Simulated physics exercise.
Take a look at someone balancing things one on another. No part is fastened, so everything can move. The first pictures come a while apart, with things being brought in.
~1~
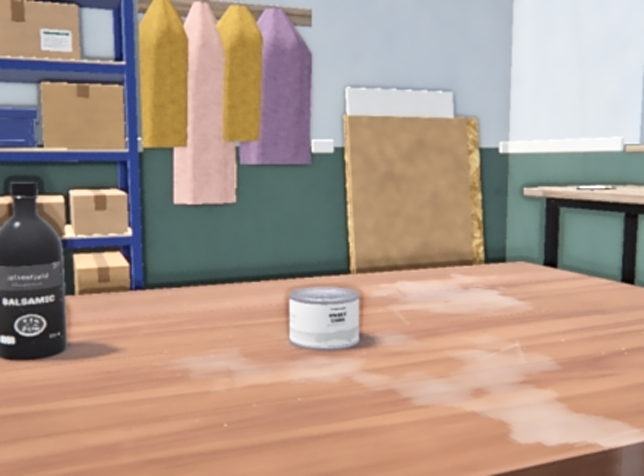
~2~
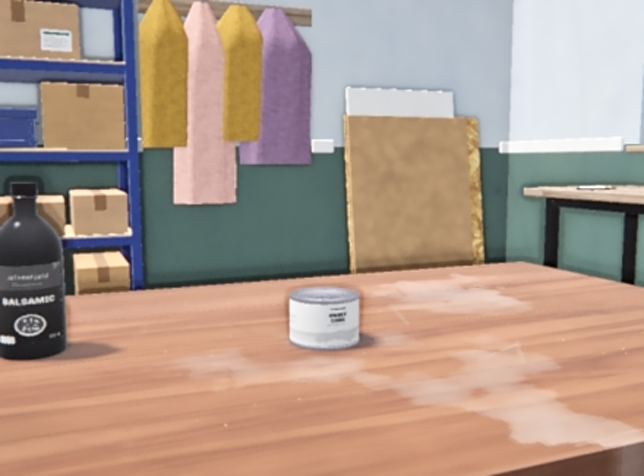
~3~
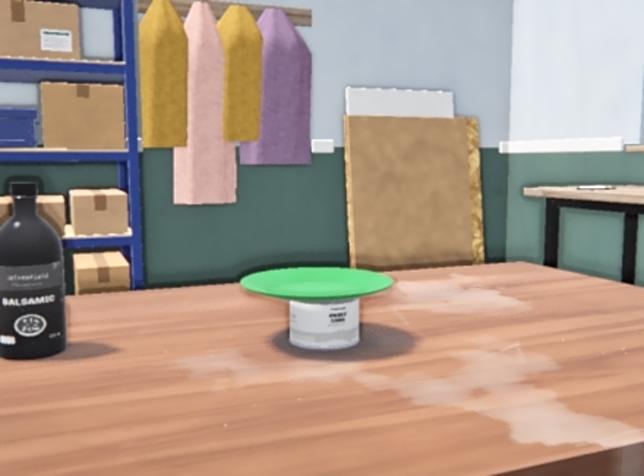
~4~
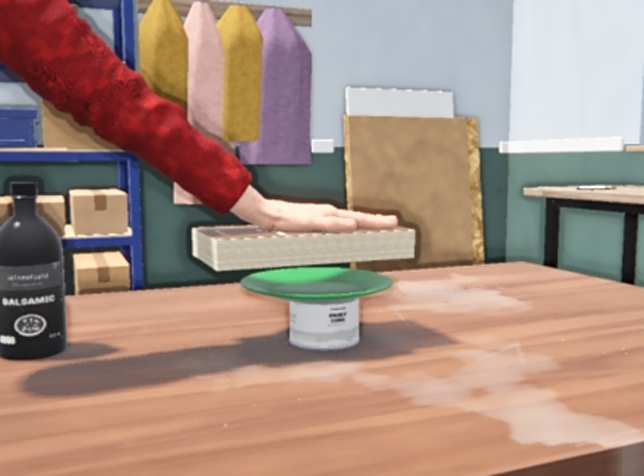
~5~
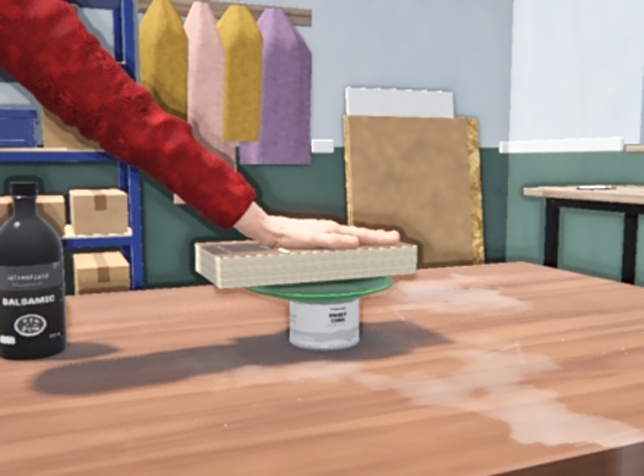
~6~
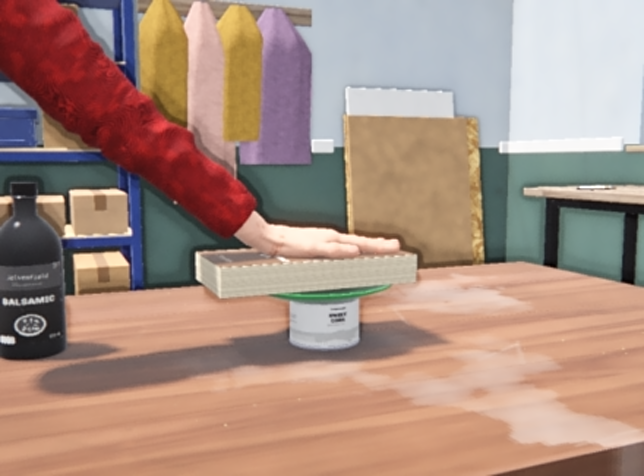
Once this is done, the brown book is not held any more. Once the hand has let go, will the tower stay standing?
Yes.
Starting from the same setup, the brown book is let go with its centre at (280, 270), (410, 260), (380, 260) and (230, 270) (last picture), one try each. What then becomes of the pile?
Well, the first time it stays intact, the second time it tips over, the third time it tips over, and the fourth time it tips over.
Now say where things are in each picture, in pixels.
In the first picture, the last thing is not in view yet.
In the second picture, the last thing is not in view yet; white tub (324, 317).
In the third picture, the last thing is not in view yet.
The fourth picture shows coming down; brown book (301, 243); white tub (324, 317).
The fifth picture shows coming down; brown book (304, 258).
The sixth picture shows in place under the hand; brown book (304, 267); white tub (324, 317).
Then, 0.20 s past the last view, nothing moves.
Then, 0.40 s past the last view, brown book resting near (304, 268).
Finally, all 5 still in place. Final places as the last picture's camera would see them, brown book near (304, 268). The pile stays up.
